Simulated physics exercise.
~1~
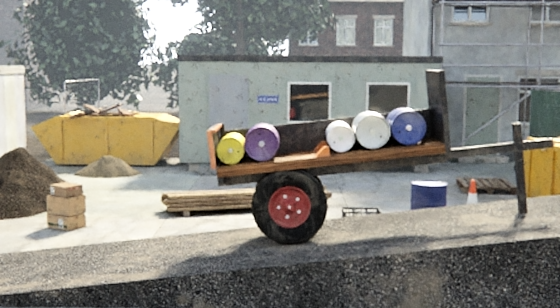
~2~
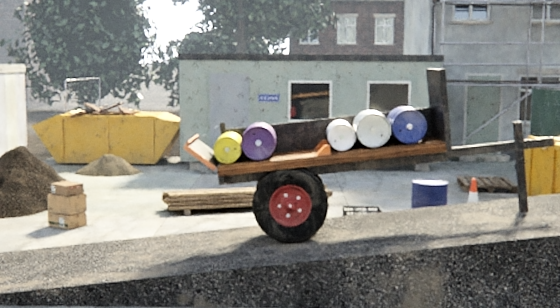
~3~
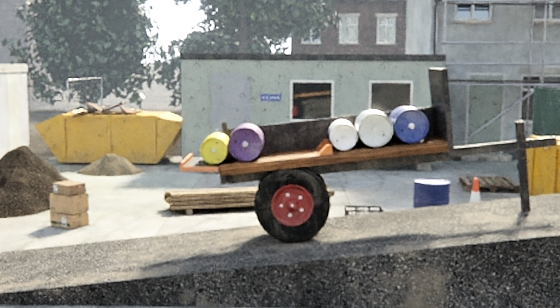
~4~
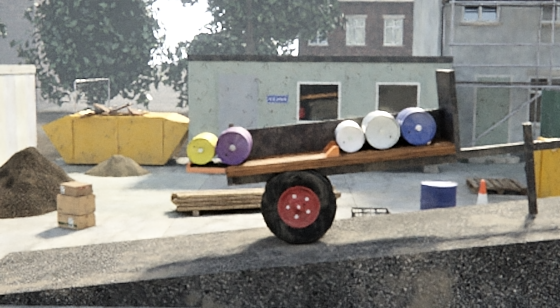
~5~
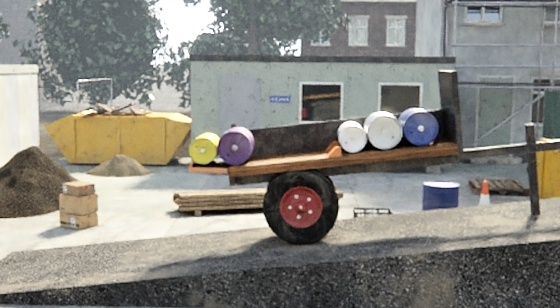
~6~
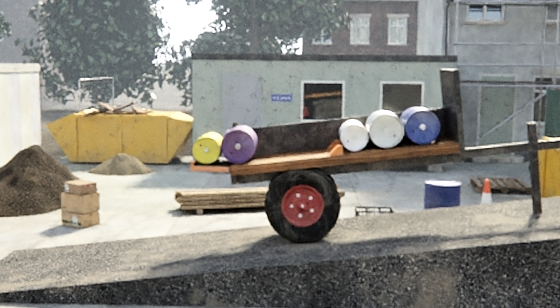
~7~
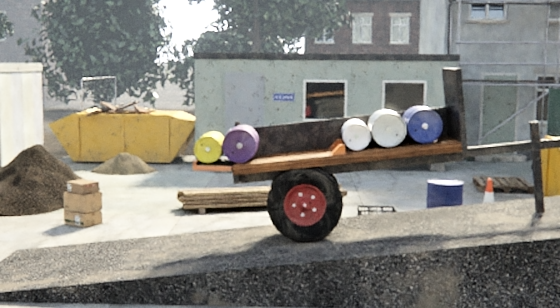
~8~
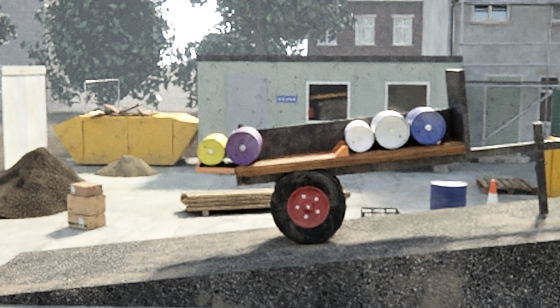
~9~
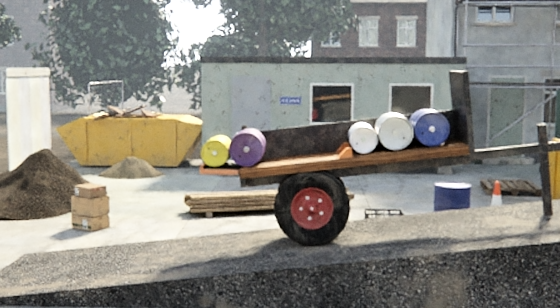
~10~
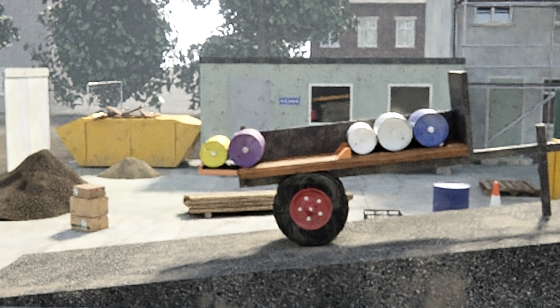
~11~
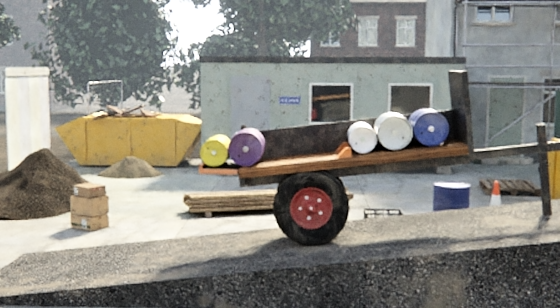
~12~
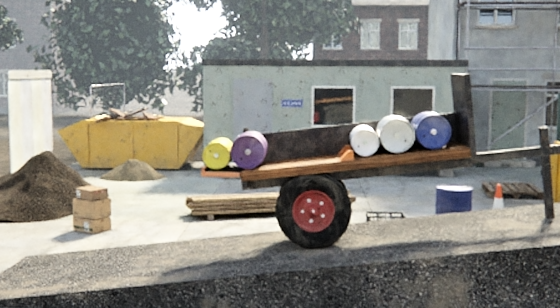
At first, a cart with one visible red-hubbed wheel stands on sloping ground in a yard, its raised tailgate at the left holding back a yellow keg and a purple one. Two white kegs and a blue one sit farther right, behind an orange chock. The tailgate swings down to the left, and the yellow and purple kegs roll after it. Yellow rolls onto the lowered gate while purple stays on the bed, and both rock back slightly to the right. They settle there, the other three never leave the chock, and no keg falls off.
